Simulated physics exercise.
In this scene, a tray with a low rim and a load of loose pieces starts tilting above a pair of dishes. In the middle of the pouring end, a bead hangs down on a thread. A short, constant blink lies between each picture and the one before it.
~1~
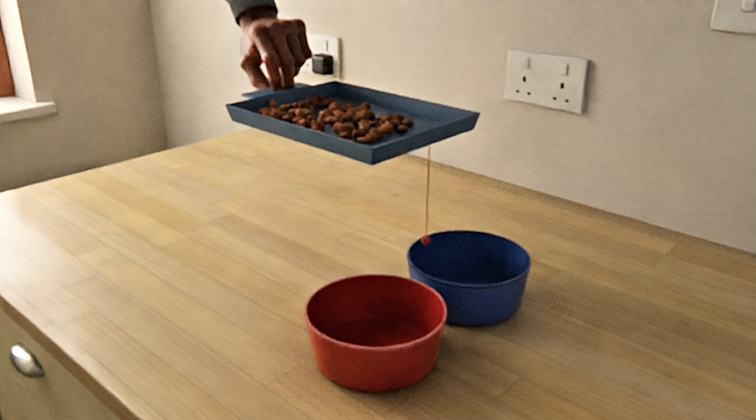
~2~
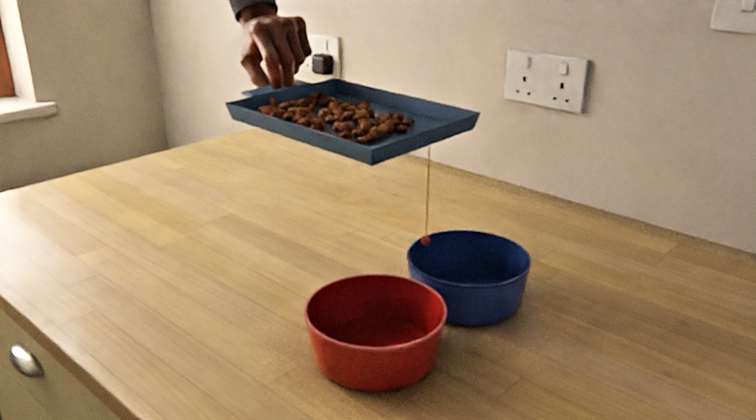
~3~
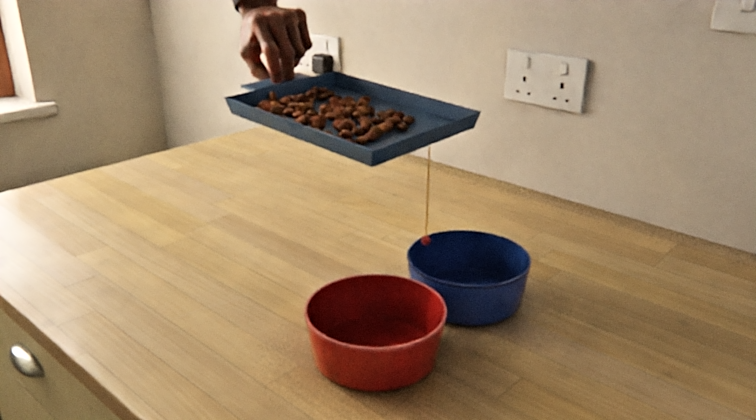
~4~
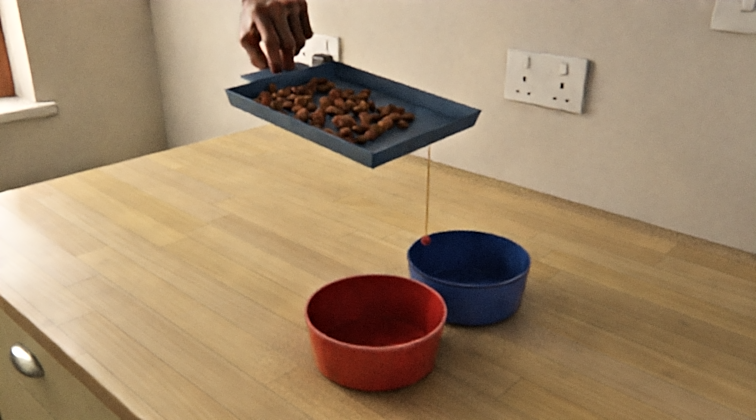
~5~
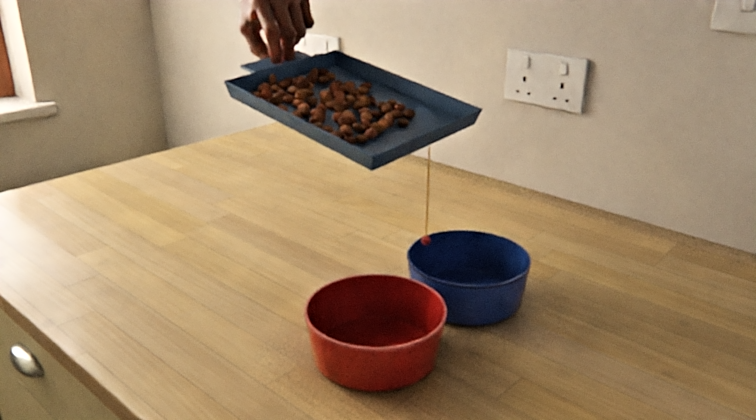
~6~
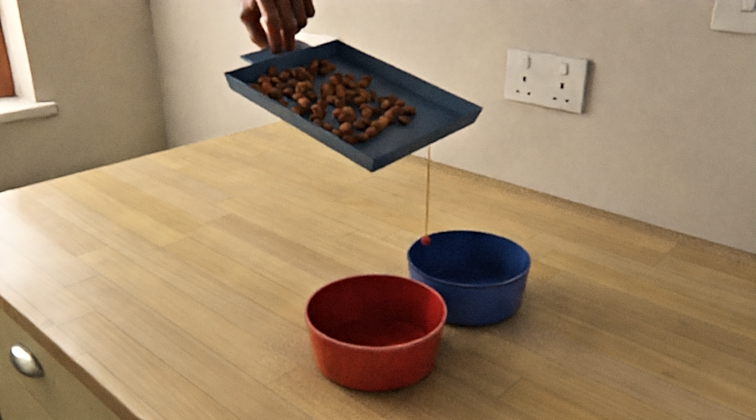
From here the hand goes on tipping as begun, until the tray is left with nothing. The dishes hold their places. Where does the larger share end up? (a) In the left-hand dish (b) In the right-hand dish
a, in the left-hand dish.
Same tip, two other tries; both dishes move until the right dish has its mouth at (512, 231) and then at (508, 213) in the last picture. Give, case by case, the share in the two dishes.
Some 80 and then some 20 per cent.
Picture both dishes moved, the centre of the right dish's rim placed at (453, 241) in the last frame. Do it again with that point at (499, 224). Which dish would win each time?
First try: The leftmost dish. Second try: The leftmost dish.
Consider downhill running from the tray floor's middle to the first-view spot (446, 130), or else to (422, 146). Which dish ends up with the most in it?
First: The dish at right. Second: The dish at right.
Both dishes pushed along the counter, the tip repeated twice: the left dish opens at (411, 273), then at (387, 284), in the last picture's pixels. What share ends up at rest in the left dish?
About 90 per cent first, then about 100 per cent.
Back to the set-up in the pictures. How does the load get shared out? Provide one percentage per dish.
So the left dish keeps 80 per cent, and the right one keeps 10 per cent.
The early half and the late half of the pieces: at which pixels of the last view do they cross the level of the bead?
First half (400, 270); second half (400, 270).
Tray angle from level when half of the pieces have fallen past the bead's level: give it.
I'd say close to 100 degrees.
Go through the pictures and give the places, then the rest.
In the first frame, corners of the pouring end near (372, 146) and (474, 113), level; middle of the load near (332, 121), bits of dog kibble; left dish near (430, 354); right dish near (519, 294); bead on its thread near (426, 240).
In the second frame, corners of the pouring end near (372, 146) and (474, 112), level; middle of the load near (332, 120).
In the third frame, corners of the pouring end near (373, 148) and (475, 111), tipped barely, lowest at the left corner; middle of the load near (332, 116).
In the fourth frame, corners of the pouring end near (373, 150) and (476, 110), tipped a little, lowest at the left corner; middle of the load near (332, 111).
In the fifth frame, corners of the pouring end near (373, 153) and (476, 108), tipped a little, lowest at the left corner; middle of the load near (333, 106).
In the sixth frame, corners of the pouring end near (374, 155) and (477, 107), tipped a little, lowest at the left corner; middle of the load near (333, 100); left dish near (430, 354); right dish near (519, 294).
Shortly afterwards, tray tipped steeply; the whole lot on the tray.
Next, tray tipped right over; near a third on the tray; near a quarter in the left dish; only a few in the right dish; near a third in the air.
Some moments later, tray tipped past a quarter turn; the bulk in the left dish; a little in the right dish; a little outside both.
In the end, tray tipped past a quarter turn; the bulk in the left dish; a little in the right dish; a little outside both.
